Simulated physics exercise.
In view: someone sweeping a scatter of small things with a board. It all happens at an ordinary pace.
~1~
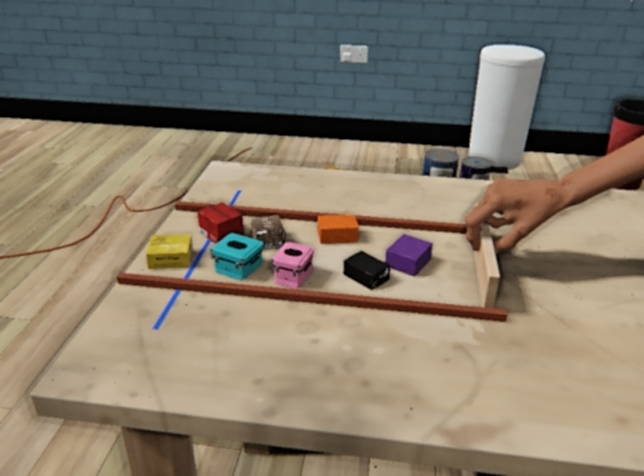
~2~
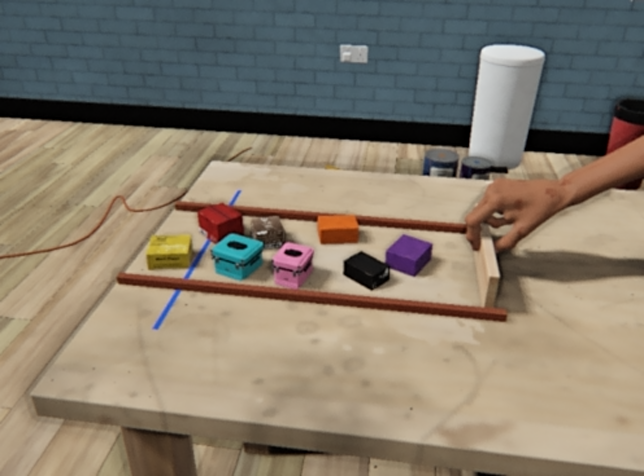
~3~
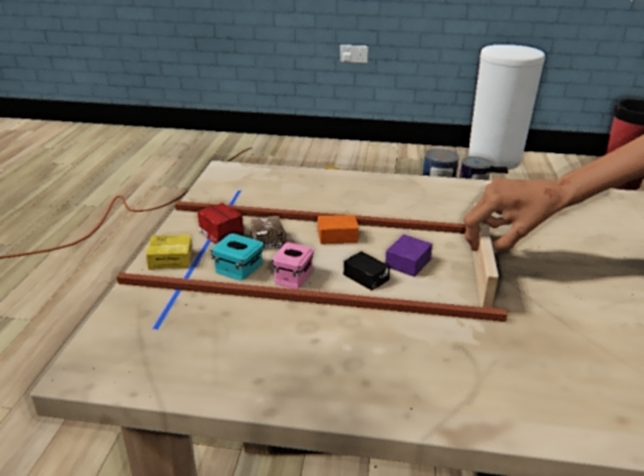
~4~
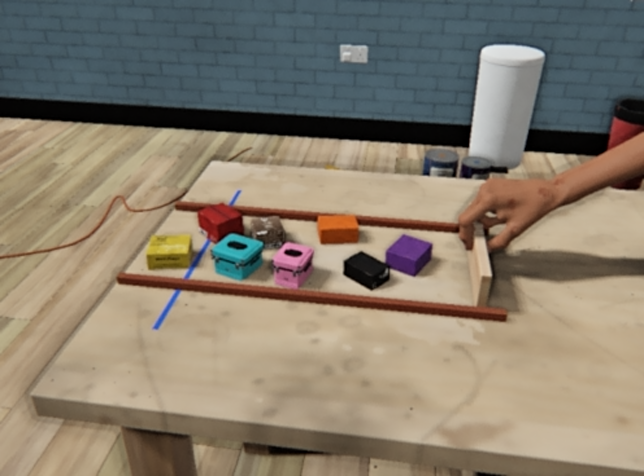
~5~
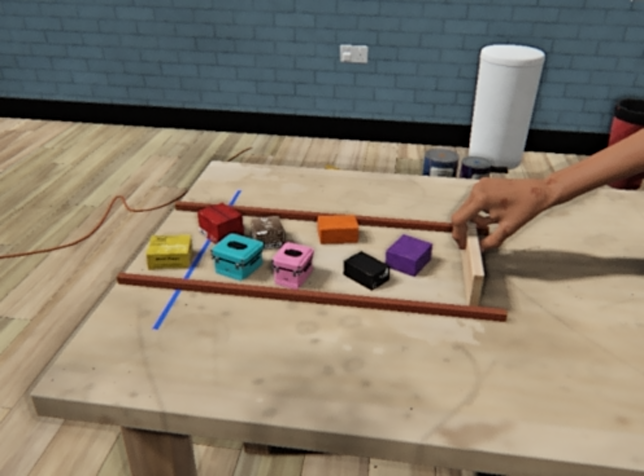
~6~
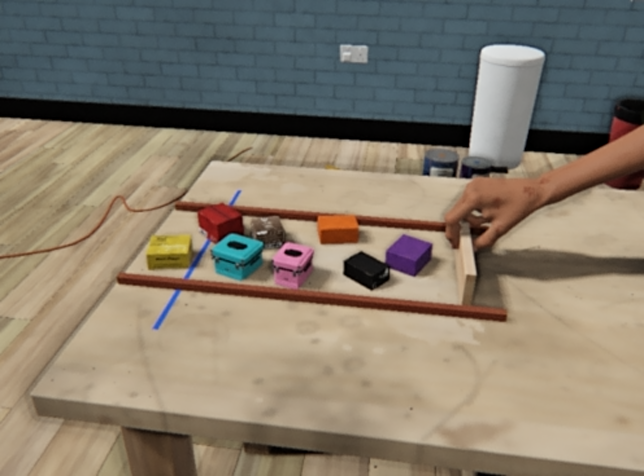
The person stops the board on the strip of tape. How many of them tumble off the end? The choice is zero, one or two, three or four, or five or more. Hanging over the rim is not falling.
Outcome: The number that fall off is three or four.
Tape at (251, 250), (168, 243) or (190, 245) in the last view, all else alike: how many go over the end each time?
Try by try, 1, 5 and 5.
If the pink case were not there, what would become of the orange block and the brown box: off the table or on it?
The orange block survives; the brown box holds on.
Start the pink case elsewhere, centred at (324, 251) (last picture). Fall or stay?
The pink case stays on.
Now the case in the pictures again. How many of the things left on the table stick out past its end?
The number is 2.
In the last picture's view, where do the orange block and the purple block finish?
About (201, 216), and the other about (189, 239).
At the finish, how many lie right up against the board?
It touches 3.
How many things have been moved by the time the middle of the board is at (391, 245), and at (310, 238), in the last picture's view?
2 and 6.
Early on, none off yet; yellow box at rest near (170, 252); red box at rest near (221, 224); turquoise case at rest near (238, 257).
Finally, the number that fall off is three or four; lost, turquoise case, red box and yellow box.
